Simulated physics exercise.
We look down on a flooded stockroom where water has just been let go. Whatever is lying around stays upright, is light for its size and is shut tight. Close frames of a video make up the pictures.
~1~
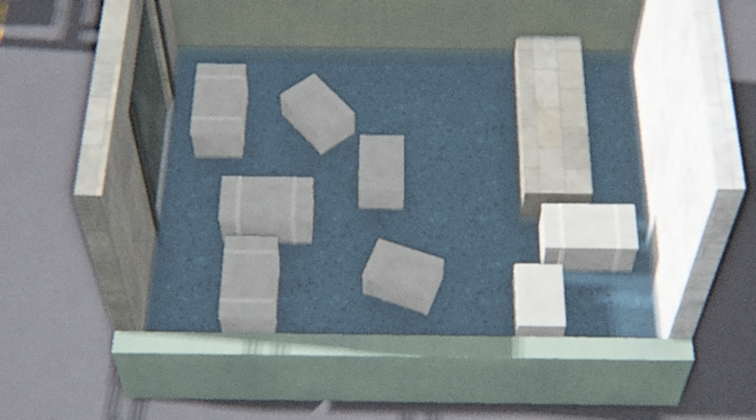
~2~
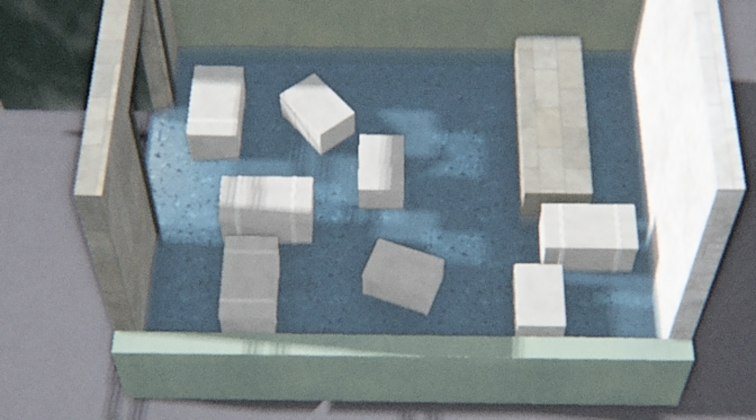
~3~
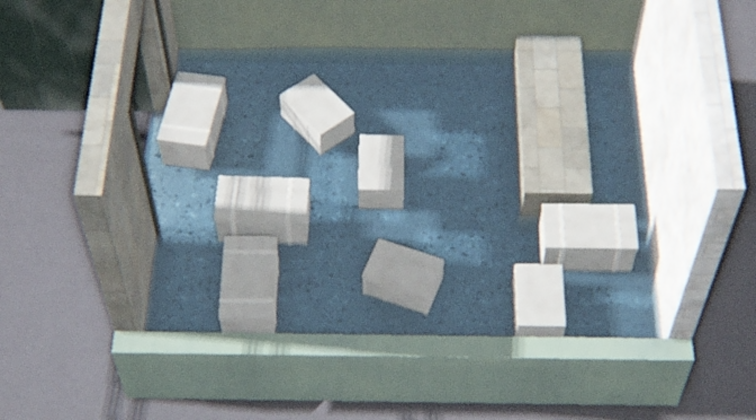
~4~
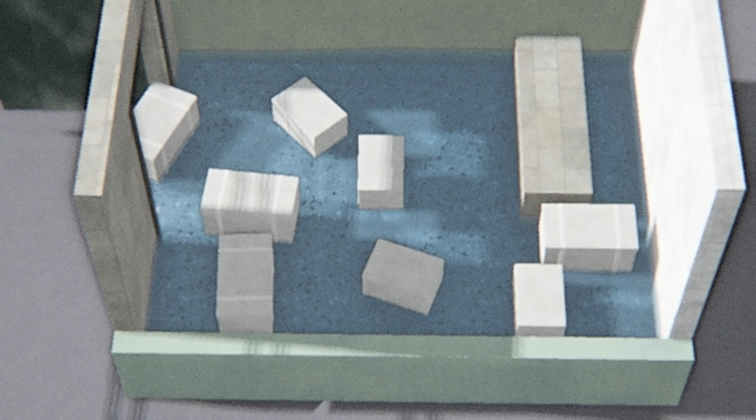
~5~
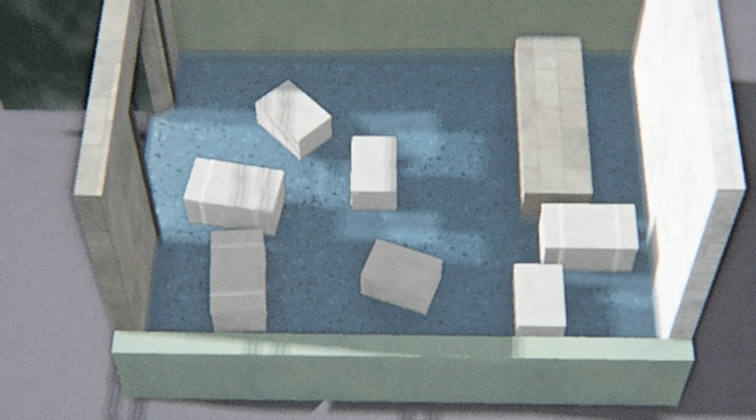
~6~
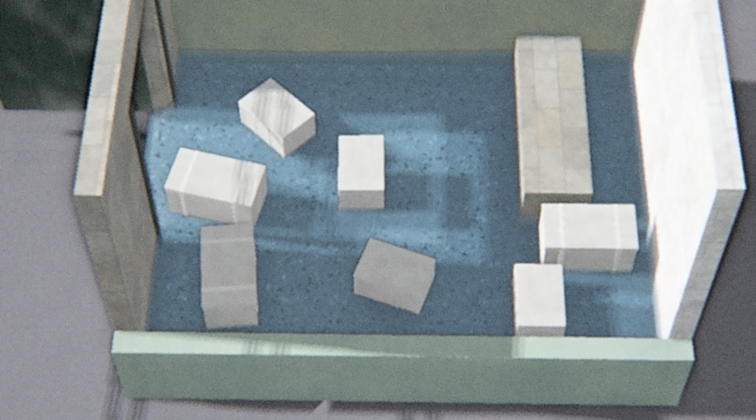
Pale rectangular blocks lie scattered across the blue, water-like floor of a walled room, seen from above over a low green front wall. Grey and whitish blocks occupy the left and middle, with a long beige one and two white ones at right. Light brightens the floor, then the upper-left block slides left out of view and others drift leftward, some turning slightly, while the right-hand ones stay still.
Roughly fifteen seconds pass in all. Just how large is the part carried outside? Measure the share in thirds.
The fraction is going to land in the top band.
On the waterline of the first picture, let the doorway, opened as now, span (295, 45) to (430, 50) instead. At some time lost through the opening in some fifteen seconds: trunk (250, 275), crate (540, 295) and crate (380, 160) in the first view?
As listed: Kept in, stays, washed out.
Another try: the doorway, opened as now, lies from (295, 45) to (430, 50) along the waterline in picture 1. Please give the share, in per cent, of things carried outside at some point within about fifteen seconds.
Close to 50 percent, more or less.
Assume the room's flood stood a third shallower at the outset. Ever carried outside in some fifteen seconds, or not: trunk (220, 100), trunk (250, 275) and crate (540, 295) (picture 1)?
Okay, in order that's ends up outside, ends up outside, held inside.
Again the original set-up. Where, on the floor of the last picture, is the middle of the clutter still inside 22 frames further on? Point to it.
Estimate: Close to (402, 237) px.
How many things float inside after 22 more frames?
By my count, 2.
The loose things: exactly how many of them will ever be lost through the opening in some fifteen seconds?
The figure is 6.
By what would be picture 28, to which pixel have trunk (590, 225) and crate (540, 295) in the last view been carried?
I'd expect them about (458, 161) and (345, 259).
A moment on, 2 of 8 are out; 6 afloat.
Next, 5 of 8 are out; 3 afloat.
Later, 6 of 8 are out; 2 afloat.
In the end, 6 of 8 are out; 2 afloat.
